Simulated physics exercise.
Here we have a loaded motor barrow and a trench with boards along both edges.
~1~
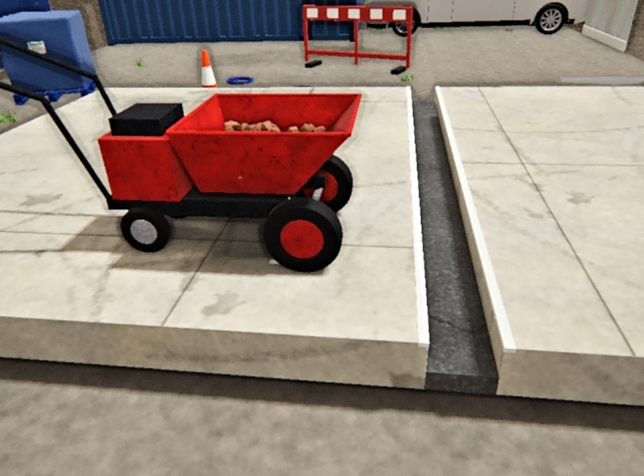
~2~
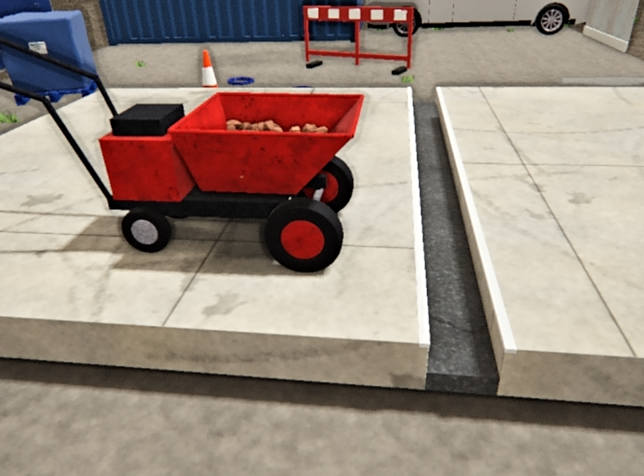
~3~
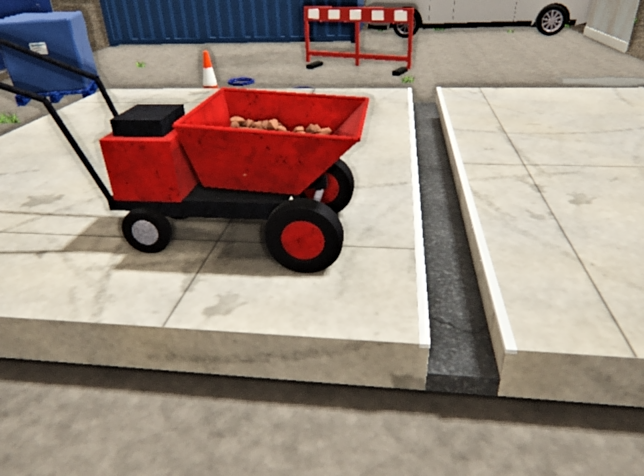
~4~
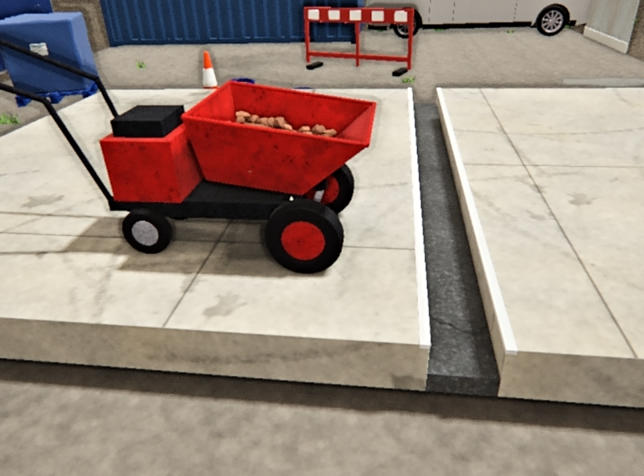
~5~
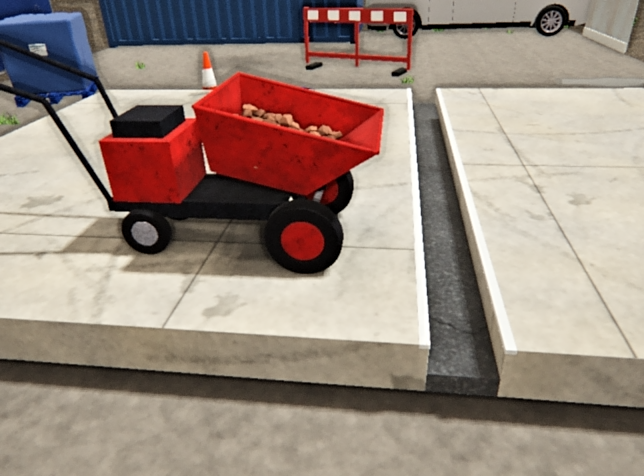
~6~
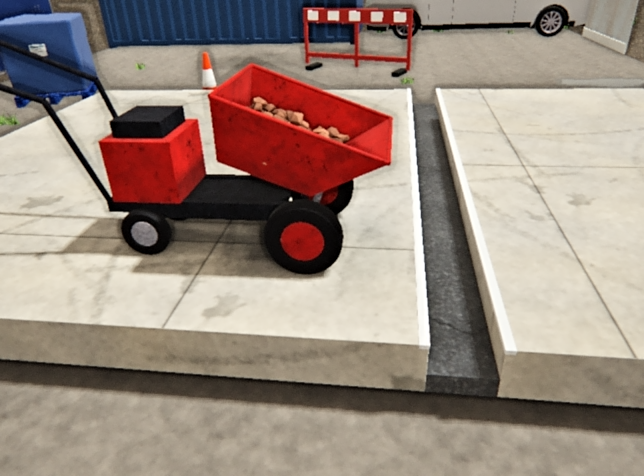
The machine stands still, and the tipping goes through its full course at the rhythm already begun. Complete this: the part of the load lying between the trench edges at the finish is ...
The larger part.
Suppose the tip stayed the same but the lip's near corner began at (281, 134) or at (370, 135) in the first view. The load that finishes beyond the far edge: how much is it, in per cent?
About 0 % and about 0 %.
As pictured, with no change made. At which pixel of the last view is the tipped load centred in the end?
(449, 259).
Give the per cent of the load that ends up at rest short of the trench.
Result: Close to 0 %.
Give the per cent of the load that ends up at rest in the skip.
Around 15 per cent.
Just after the last frame, skip tipped steeply; every one in the skip.
A moment on, skip tipped right over; roughly half in the skip; just a few short of the trench; roughly half in or heaped over the trench.
Further on, skip tipped right over; roughly a quarter in the skip; the larger part in or heaped over the trench; just a few beyond it.
When it is over, skip tipped right over; roughly a quarter in the skip; the larger part in or heaped over the trench; just a few beyond it.
